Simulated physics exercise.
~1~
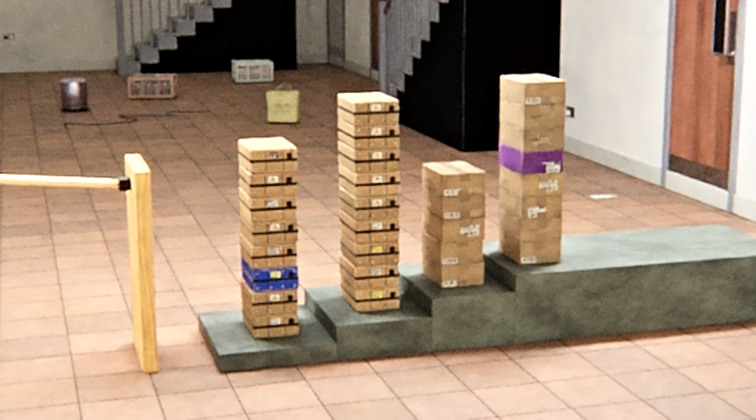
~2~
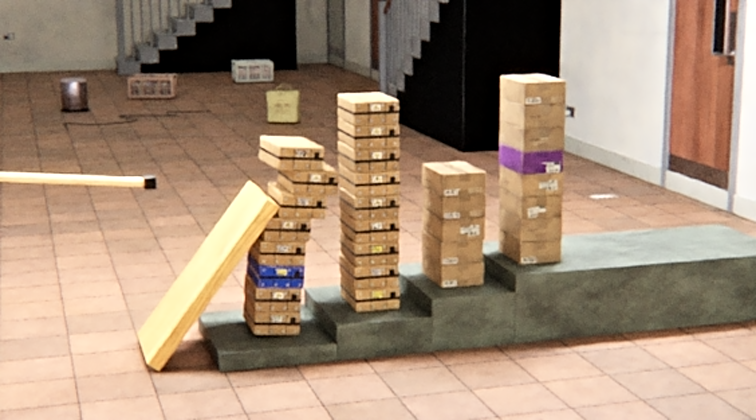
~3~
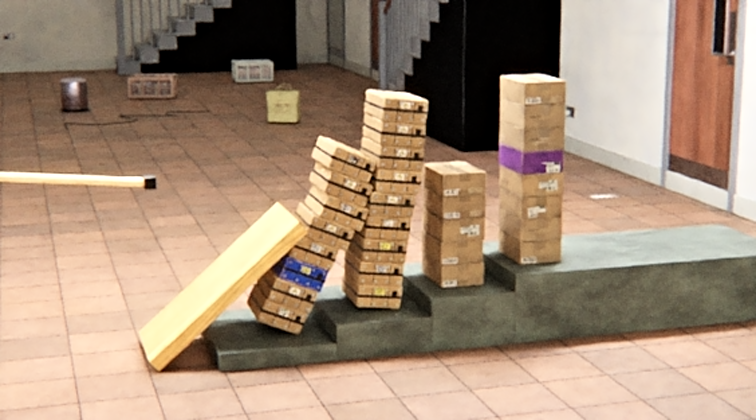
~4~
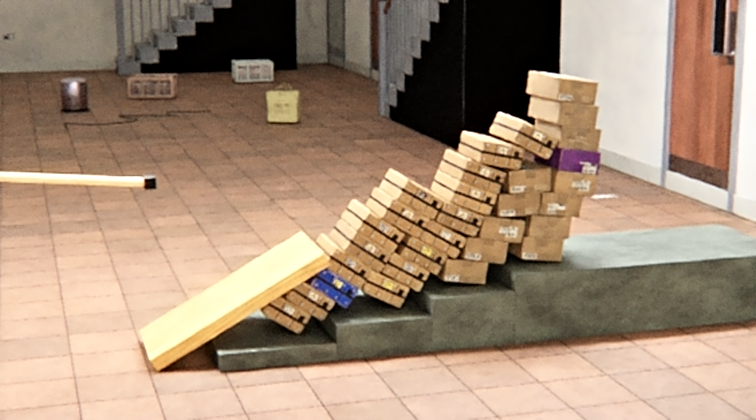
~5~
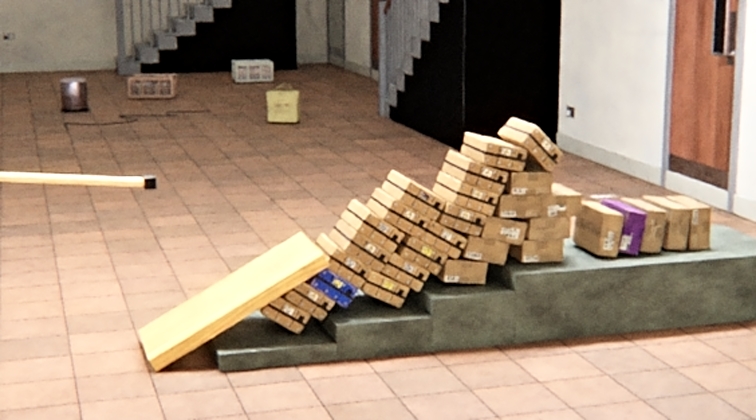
A pole at the left tips an upright wooden board toward four loose stacks of tan boxes standing on rising grey steps. The board leans right into the first stack, pushing its upper boxes sideways, and that stack, with a blue box low in it, tilts against the taller second one. The lean spreads up the steps through the third stack to the last, whose purple box shifts right. Finally the top of the last stack topples onto the upper step, leaving the purple box on its side in a row, while the other boxes rest slanted behind the fallen board.
